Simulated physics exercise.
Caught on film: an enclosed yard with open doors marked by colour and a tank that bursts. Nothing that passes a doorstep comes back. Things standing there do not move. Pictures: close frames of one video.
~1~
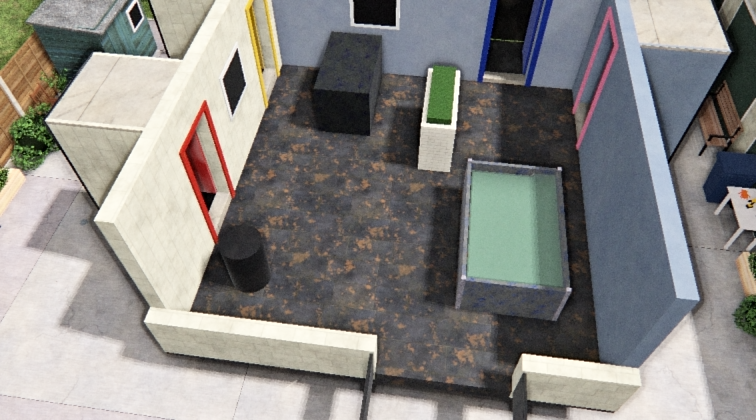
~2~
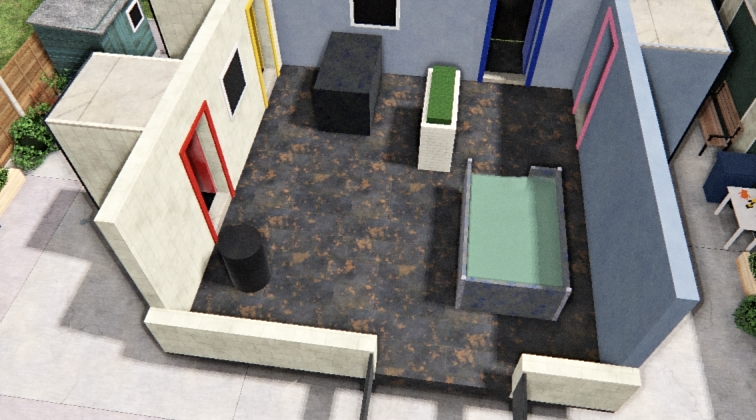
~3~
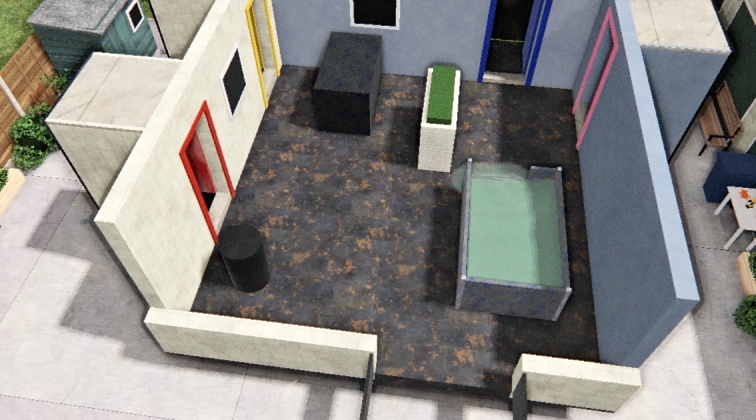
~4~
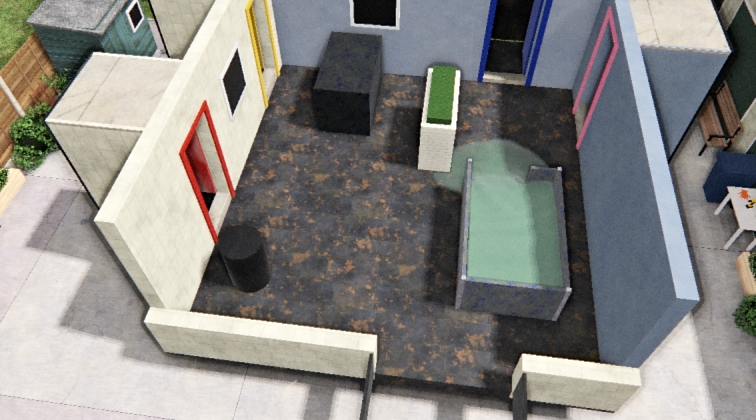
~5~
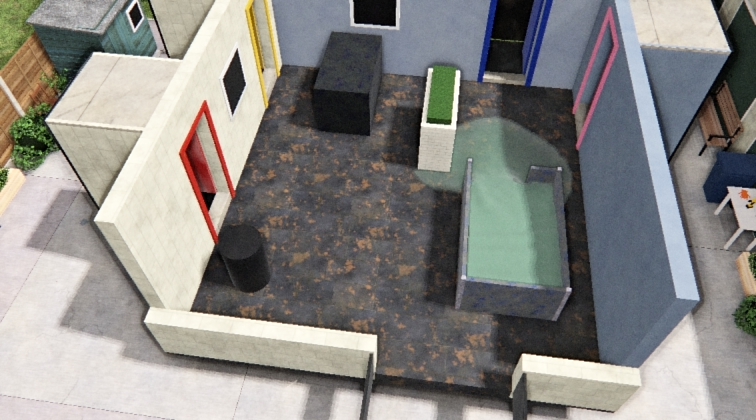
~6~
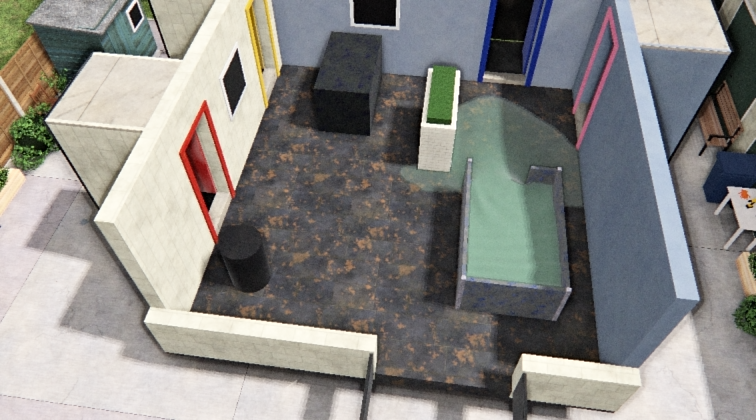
Pale green water pours out through the open far side of a grey-walled tank on the right of a roofless, dark-floored room with rust-brown blotches, seen from high above. A black cylinder by the red doorway, a black block, a white planter topped with green, and yellow, blue and pink doorways stay still. The water fans across the floor past the planter toward the back wall, its level in the tank dropping, while the camera holds still.
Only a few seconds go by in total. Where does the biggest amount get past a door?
At the blue door.
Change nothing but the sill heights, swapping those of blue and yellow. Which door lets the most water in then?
I'd point to the door marked blue.
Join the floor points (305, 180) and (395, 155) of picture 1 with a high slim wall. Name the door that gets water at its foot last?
Last: The red-painted one.
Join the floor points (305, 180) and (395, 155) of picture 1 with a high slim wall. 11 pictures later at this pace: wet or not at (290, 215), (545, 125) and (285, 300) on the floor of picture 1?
One by one: Unwetted, submerged, unwetted.
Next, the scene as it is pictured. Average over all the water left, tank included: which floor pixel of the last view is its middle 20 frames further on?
The centre of mass sits at about (490, 166).
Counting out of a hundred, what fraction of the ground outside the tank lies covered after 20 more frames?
That comes to about 35 per cent.
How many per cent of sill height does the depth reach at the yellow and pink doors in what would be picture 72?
First around 10 percent, second around 30 percent.
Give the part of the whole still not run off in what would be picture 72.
78 %.
A moment on, water covers 25 % of the floor; blue door some in, pink door wet at the sill, nothing in, yellow door not reached, red door not reached.
Next, water covers 30 % of the floor; blue door a lot in, pink door wet at the sill, nothing in, yellow door not reached, red door not reached.
Then, water covers 35 % of the floor; blue door a lot in, pink door wet at the sill, nothing in, yellow door wet at the sill, nothing in, red door not reached.
Later, water covers 70 % of the floor; blue door a lot in, pink door wet at the sill, nothing in, yellow door wet at the sill, nothing in, red door wet at the sill, nothing in.
In the end, water covers 85 % of the floor; blue door a lot in, pink door wet at the sill, nothing in, yellow door wet at the sill, nothing in, red door wet at the sill, nothing in; the blue door has let in the most.
